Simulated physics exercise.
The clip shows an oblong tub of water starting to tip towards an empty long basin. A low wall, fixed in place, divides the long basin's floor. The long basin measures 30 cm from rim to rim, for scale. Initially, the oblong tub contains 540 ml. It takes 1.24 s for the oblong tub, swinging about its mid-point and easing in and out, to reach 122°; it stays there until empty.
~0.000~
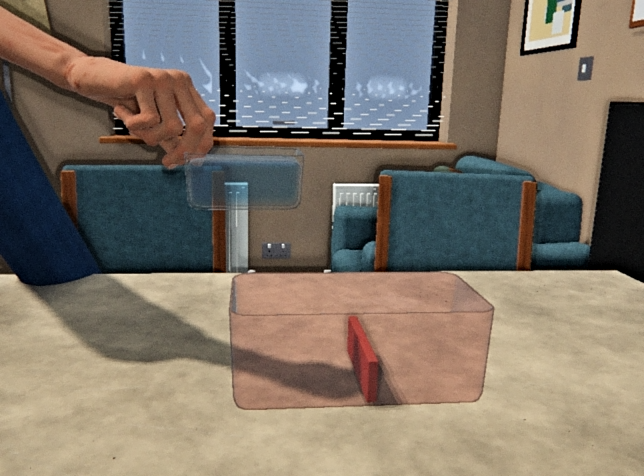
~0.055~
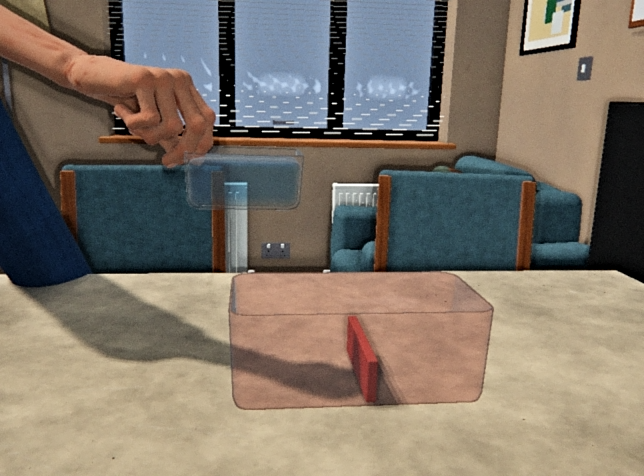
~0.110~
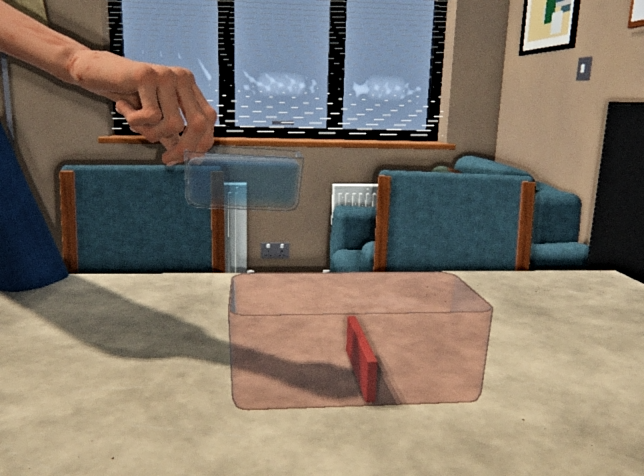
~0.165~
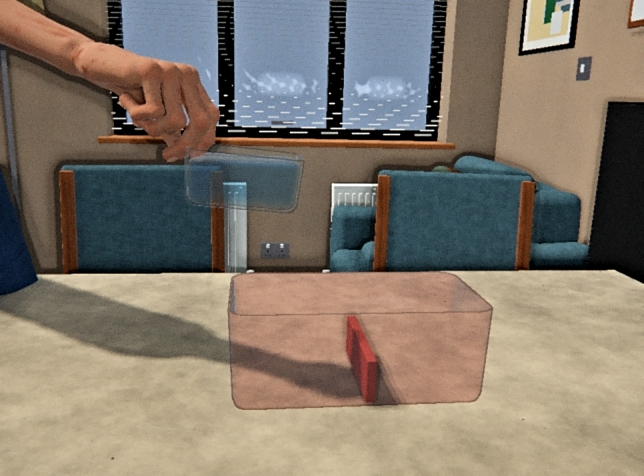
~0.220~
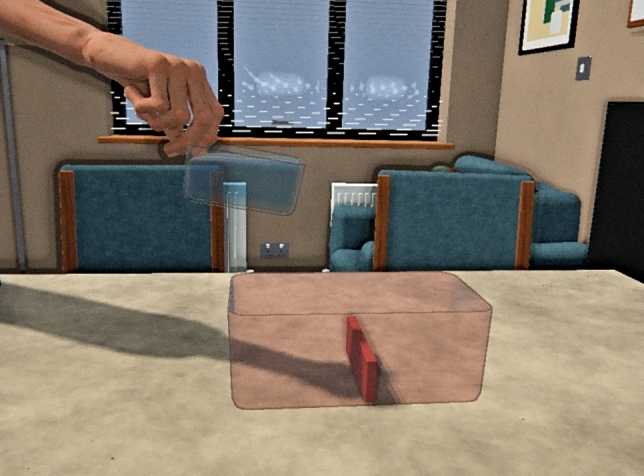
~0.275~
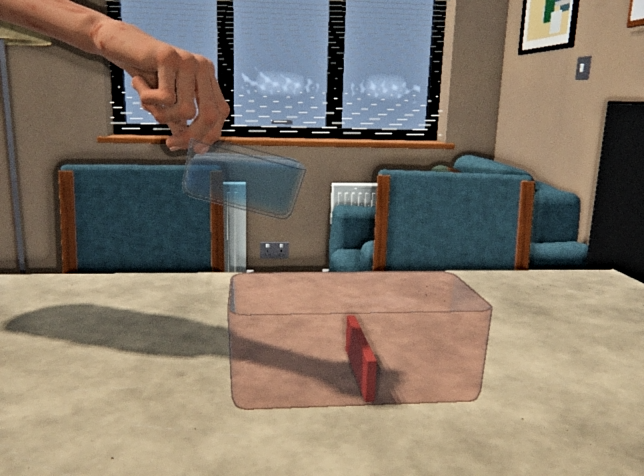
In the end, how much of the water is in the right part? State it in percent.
Roughly 33 percent is in the right part.
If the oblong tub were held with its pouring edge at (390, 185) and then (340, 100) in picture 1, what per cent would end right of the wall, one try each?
95 and 75 %.
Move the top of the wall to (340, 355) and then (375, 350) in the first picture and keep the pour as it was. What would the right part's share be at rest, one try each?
I'd say 70 percent on the first go, 10 percent on the next.
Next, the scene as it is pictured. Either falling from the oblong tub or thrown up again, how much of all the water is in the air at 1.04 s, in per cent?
Airborne fraction: Approx. 5 %.
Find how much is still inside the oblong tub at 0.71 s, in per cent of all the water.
Near 26 in a hundred.
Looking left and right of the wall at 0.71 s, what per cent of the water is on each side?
Left side near 18, right side near 18.
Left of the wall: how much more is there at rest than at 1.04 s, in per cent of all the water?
Difference: Approx. 6 %.
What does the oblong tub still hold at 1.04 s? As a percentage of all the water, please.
2 per cent or so.
Then, 0.71 s in, the tilt is 75° and 26 per cent is still to pour, 17 is left of the wall and 17 right of it.
Then, 1.04 s in, the tilt is 114° and 2 per cent is still to pour, 60 is left of the wall and 33 right of it.
Then, 1.37 s in, the tilt is 122° and 0 per cent is still to pour, 66 is left of the wall and 33 right of it.
Then, 1.74 s in, the tilt is 122° and 0 per cent is still to pour, 66 is left of the wall and 33 right of it.
Finally, 66 per cent lies left of the wall, 33 right of it and 1 outside.
